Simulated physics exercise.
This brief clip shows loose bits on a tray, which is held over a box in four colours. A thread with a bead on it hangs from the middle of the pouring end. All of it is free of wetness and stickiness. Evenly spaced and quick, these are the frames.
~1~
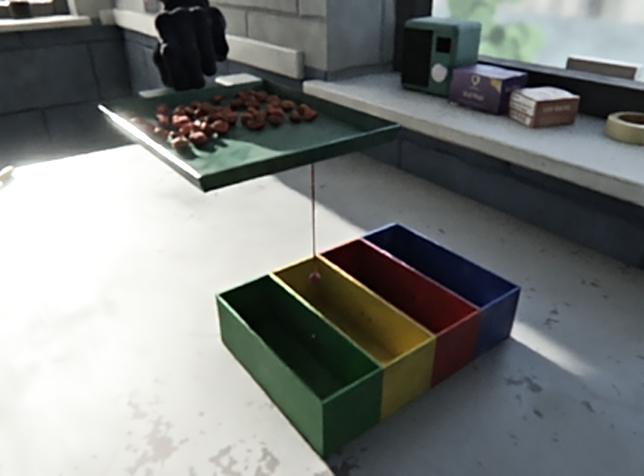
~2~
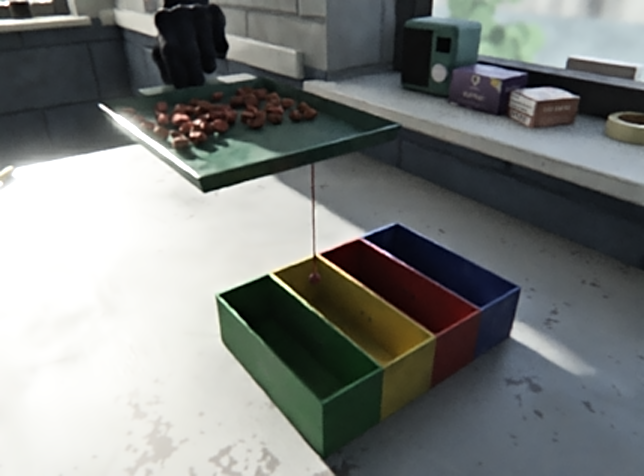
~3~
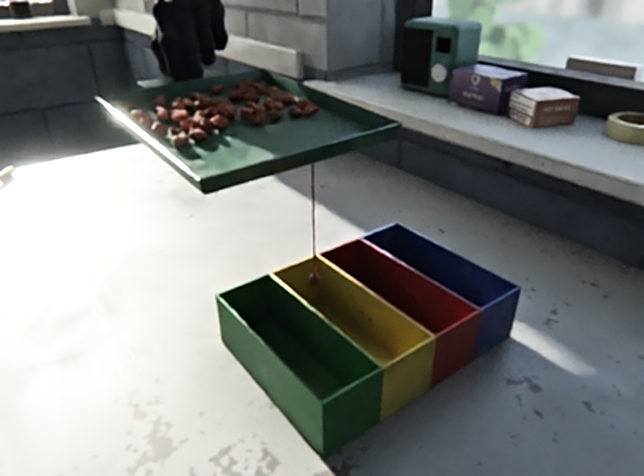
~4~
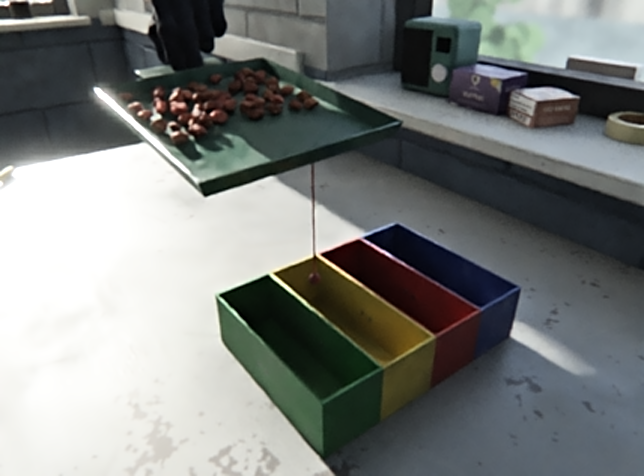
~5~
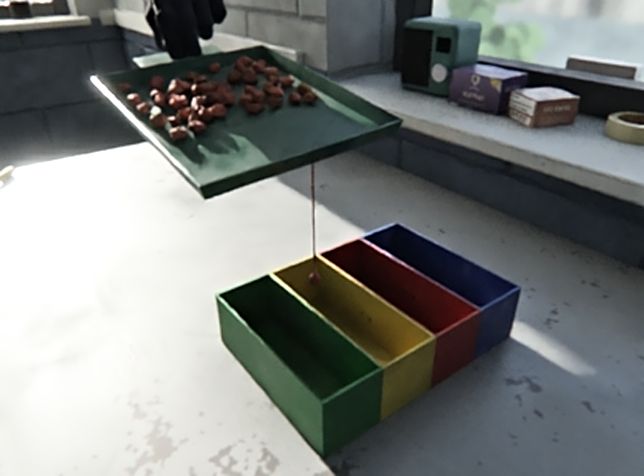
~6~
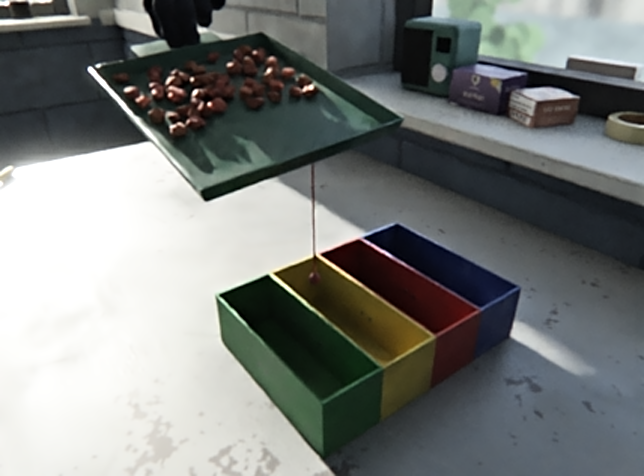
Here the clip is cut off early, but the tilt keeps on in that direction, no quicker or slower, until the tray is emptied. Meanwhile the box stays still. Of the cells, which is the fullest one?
The green one.
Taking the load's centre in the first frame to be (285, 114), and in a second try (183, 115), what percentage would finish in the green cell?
Share in order: Roughly 50 %, 30 %.
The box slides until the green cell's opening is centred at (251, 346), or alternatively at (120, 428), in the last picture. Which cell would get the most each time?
That green cell, and then red.
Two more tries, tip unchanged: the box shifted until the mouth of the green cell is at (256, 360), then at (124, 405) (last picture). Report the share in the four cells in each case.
Roughly 90% on the first try and 100% on the second.
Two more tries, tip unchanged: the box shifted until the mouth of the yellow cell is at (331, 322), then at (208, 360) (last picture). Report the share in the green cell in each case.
That makes 50 per cent, followed by 0 per cent.
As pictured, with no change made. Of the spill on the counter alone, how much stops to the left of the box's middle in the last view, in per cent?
Roughly 90 in a hundred.
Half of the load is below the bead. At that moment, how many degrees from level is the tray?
Around 105°, give or take.
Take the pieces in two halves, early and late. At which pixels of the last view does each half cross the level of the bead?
It passes near (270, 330) first and then near (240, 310).
Soon, tray tipped steeply; about two thirds on the tray; a stray few in the green cell; about a third falling or outside the box.
A while on, tray tipped right over; about half on the tray; about a quarter in the green cell; a small part in the yellow cell; about a third falling or outside the box.
Towards the end, tray tipped past a quarter turn; about a third in the green cell; a small part in the yellow cell; about half falling or outside the box.
Finally, tray tipped past a quarter turn; about a third in the green cell; a small part in the yellow cell; none in the red cell; none in the blue cell; about half outside the box.
